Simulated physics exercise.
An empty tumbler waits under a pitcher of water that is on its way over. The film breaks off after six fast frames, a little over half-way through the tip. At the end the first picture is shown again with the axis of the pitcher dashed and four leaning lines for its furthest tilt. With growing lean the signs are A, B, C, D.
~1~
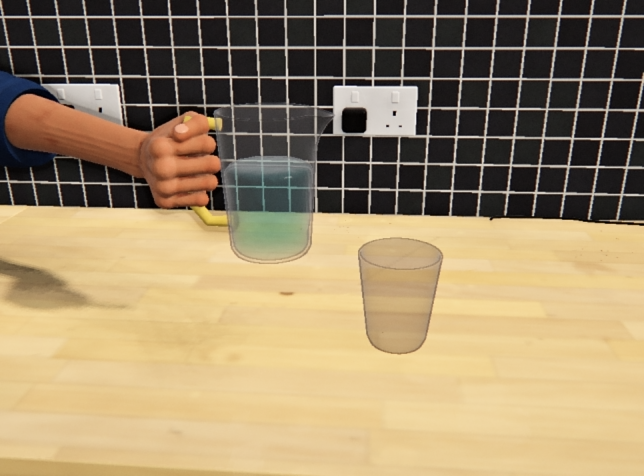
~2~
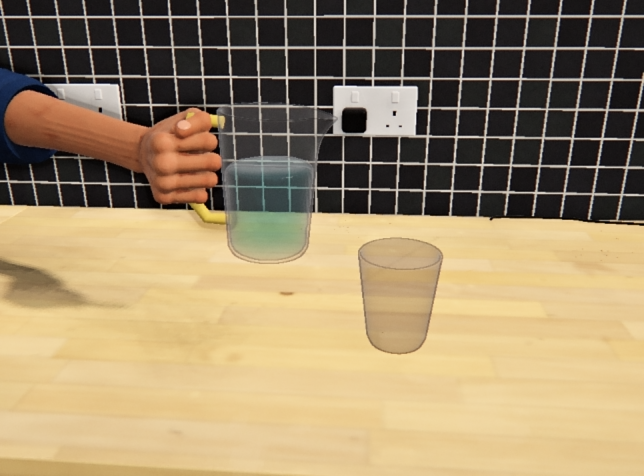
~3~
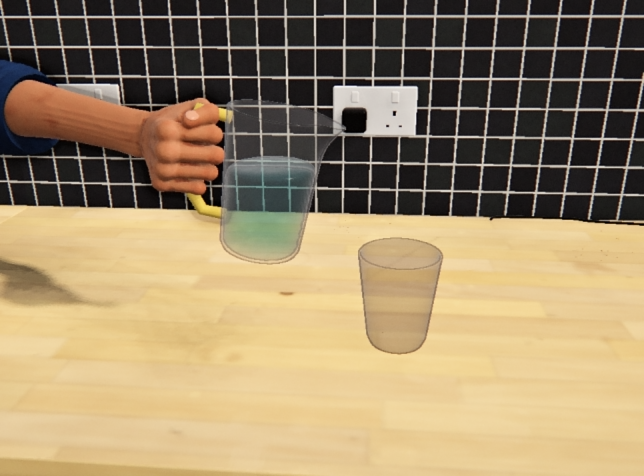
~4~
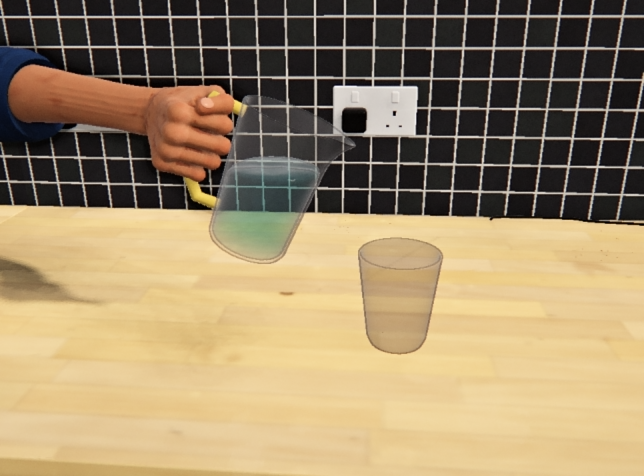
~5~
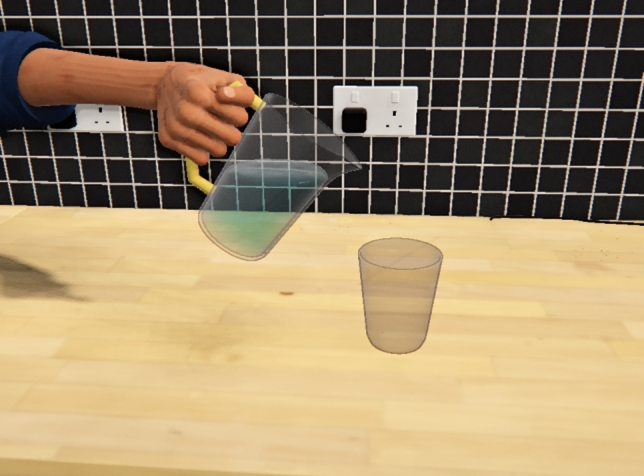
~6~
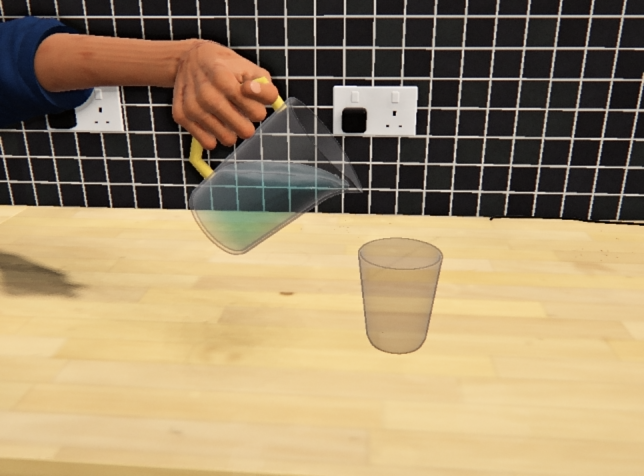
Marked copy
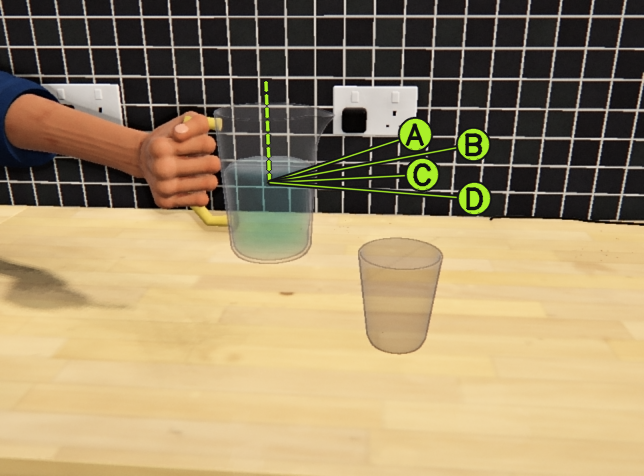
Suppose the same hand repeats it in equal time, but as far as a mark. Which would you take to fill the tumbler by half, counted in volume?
A.
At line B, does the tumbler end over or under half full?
Over half.
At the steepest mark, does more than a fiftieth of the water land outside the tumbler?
Yes, it does.
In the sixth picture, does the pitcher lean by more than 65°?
No, it does not.
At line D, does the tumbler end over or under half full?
Over half.
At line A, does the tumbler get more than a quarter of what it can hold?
Yes.
In lime, A at (399, 139); B at (457, 147); C at (405, 175); D at (457, 197).
For line A, the tumbler ends with about 47 % of what it can hold.
For line B, the tumbler ends with about 70 % of what it can hold.
For line C, the tumbler ends with about 85 % of what it can hold; 5 % of the water is spilt.
For line D, the tumbler ends with about 75 % of what it can hold; 28 % of the water is spilt.
